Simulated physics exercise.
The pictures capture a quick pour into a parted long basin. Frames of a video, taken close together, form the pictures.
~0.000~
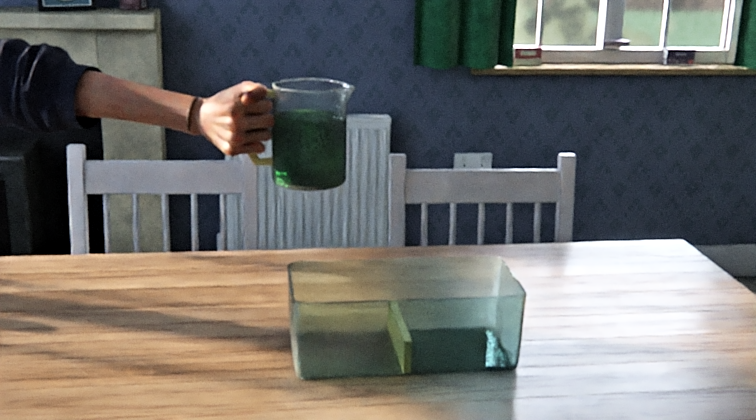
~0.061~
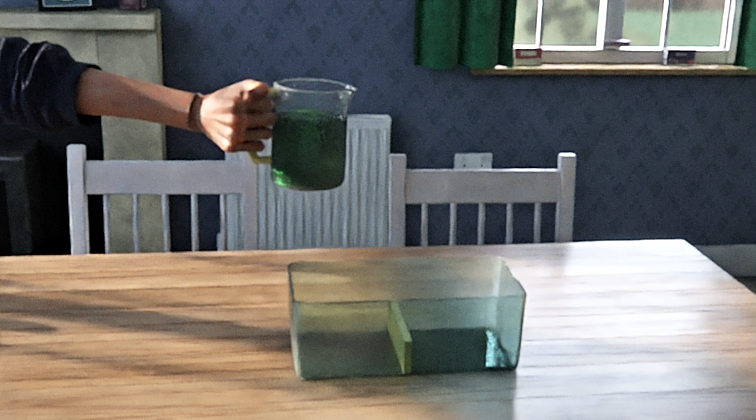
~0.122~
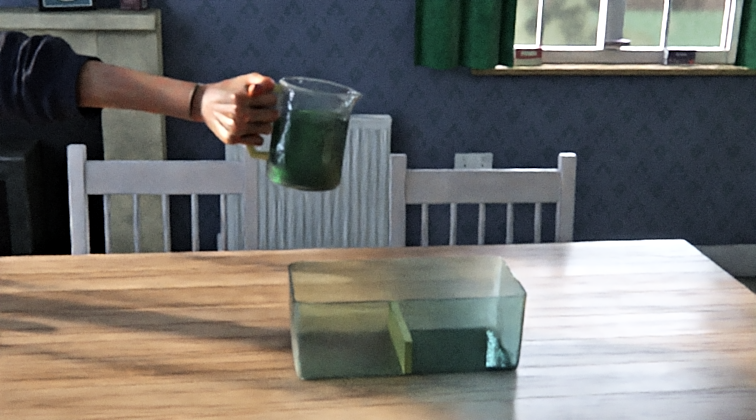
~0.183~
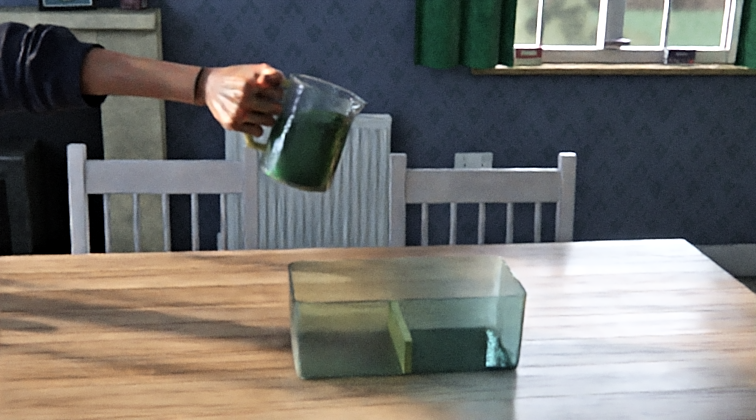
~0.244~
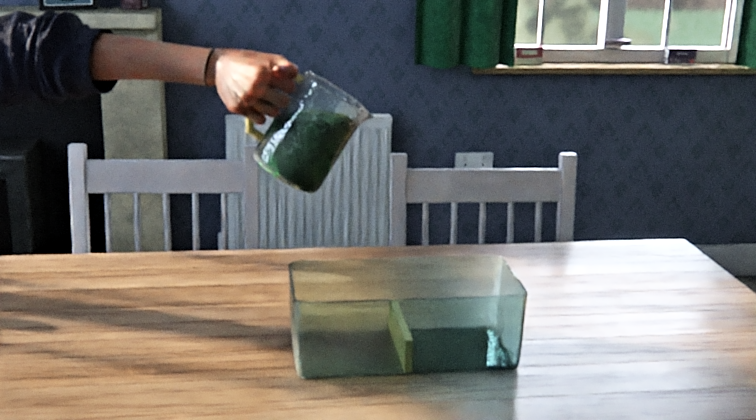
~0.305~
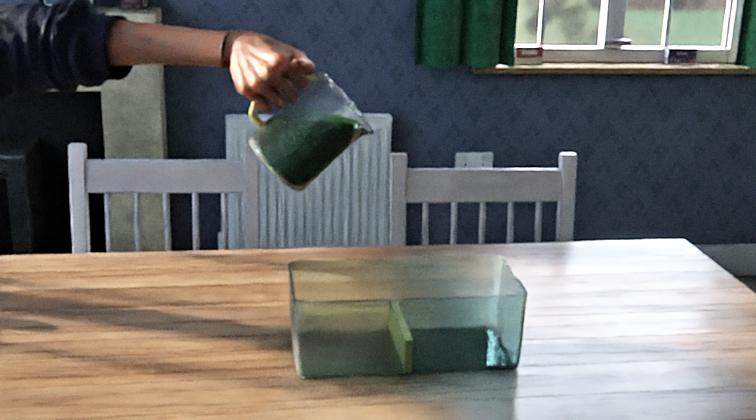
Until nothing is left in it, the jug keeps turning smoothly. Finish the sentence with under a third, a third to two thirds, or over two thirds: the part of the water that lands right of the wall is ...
It is over two thirds.
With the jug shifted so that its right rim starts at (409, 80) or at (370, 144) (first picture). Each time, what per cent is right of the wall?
It would come to near 75 per cent, and then near 90 per cent.
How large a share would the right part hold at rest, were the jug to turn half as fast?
It comes to near 90 per cent.
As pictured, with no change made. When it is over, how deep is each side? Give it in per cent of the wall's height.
Once it settles, the left reaches around 0 and the right around 50.
A moment on, the jug is tipped right over and 67 per cent is still to pour, 0 is left of the wall and 3 right of it.
Next, the jug is tipped right over and 22 per cent is still to pour, 1 is left of the wall and 46 right of it.
Then the jug is tipped right over and 5 per cent is still to pour, 2 is left of the wall and 77 right of it.
Later the jug is tipped right over and 1 per cent is still to pour, 6 is left of the wall and 87 right of it.
In the end 8 per cent lies left of the wall, 87 right of it and 5 outside.
